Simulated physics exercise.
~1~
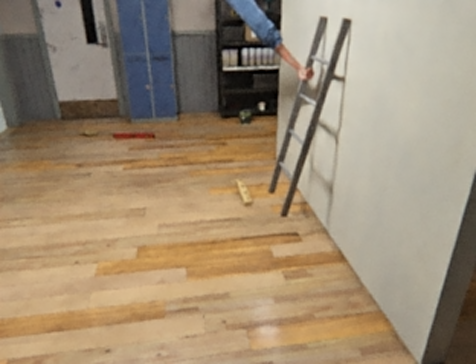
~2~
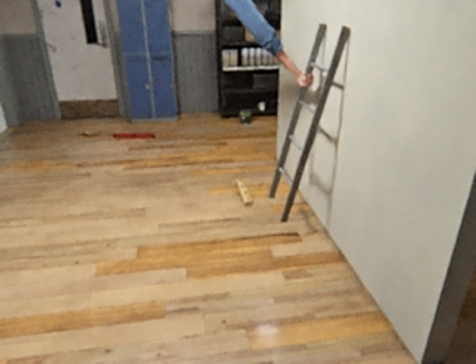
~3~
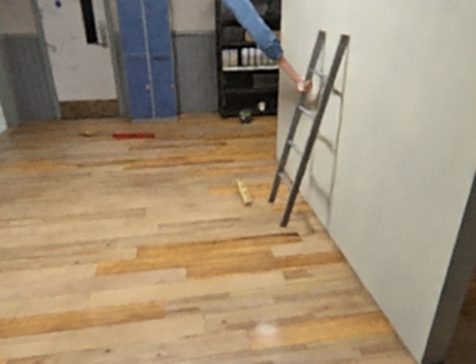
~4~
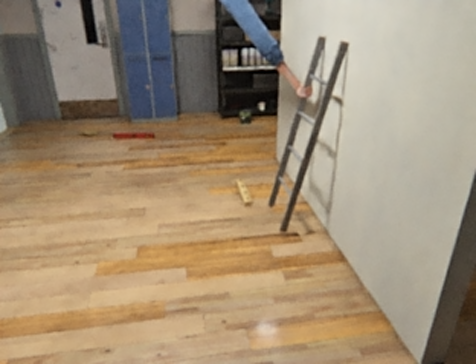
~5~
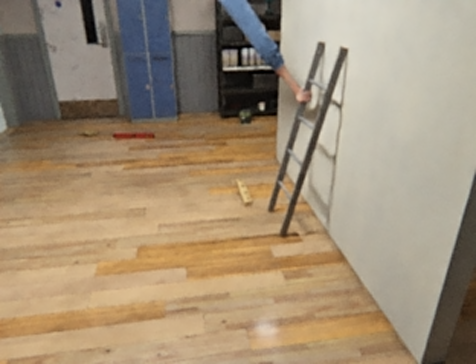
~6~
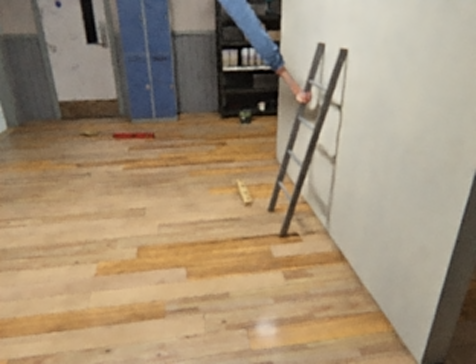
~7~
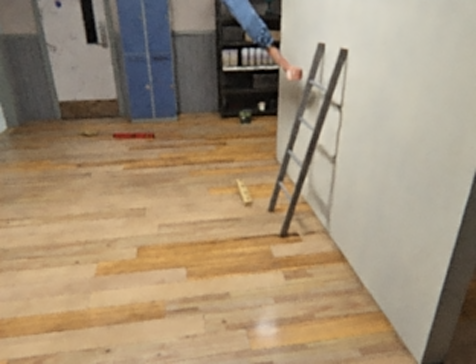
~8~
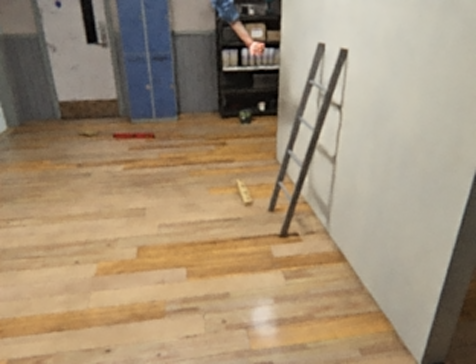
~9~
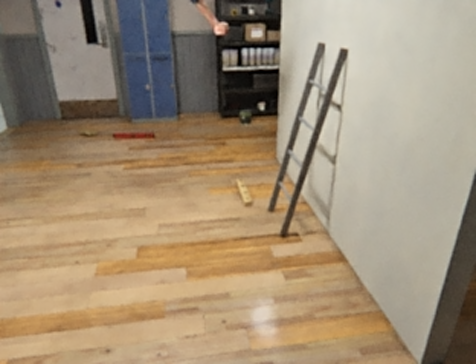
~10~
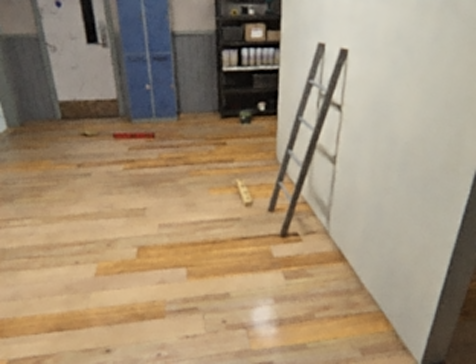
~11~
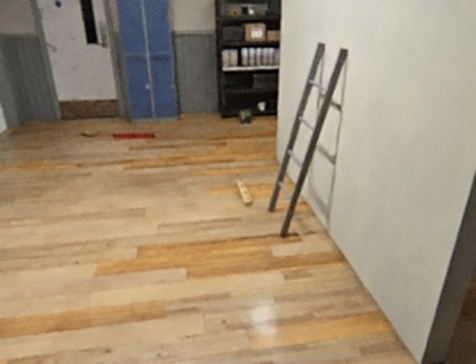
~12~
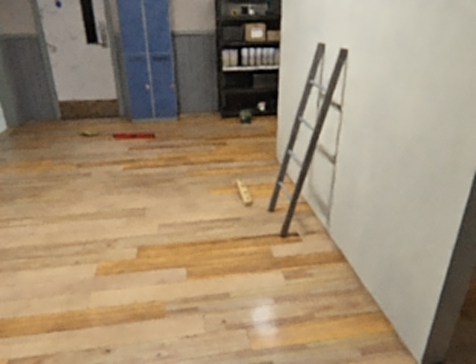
Indoors on a wooden floor, a hand settling a grey ladder against a white wall, then withdrawing as the ladder stays leaning.
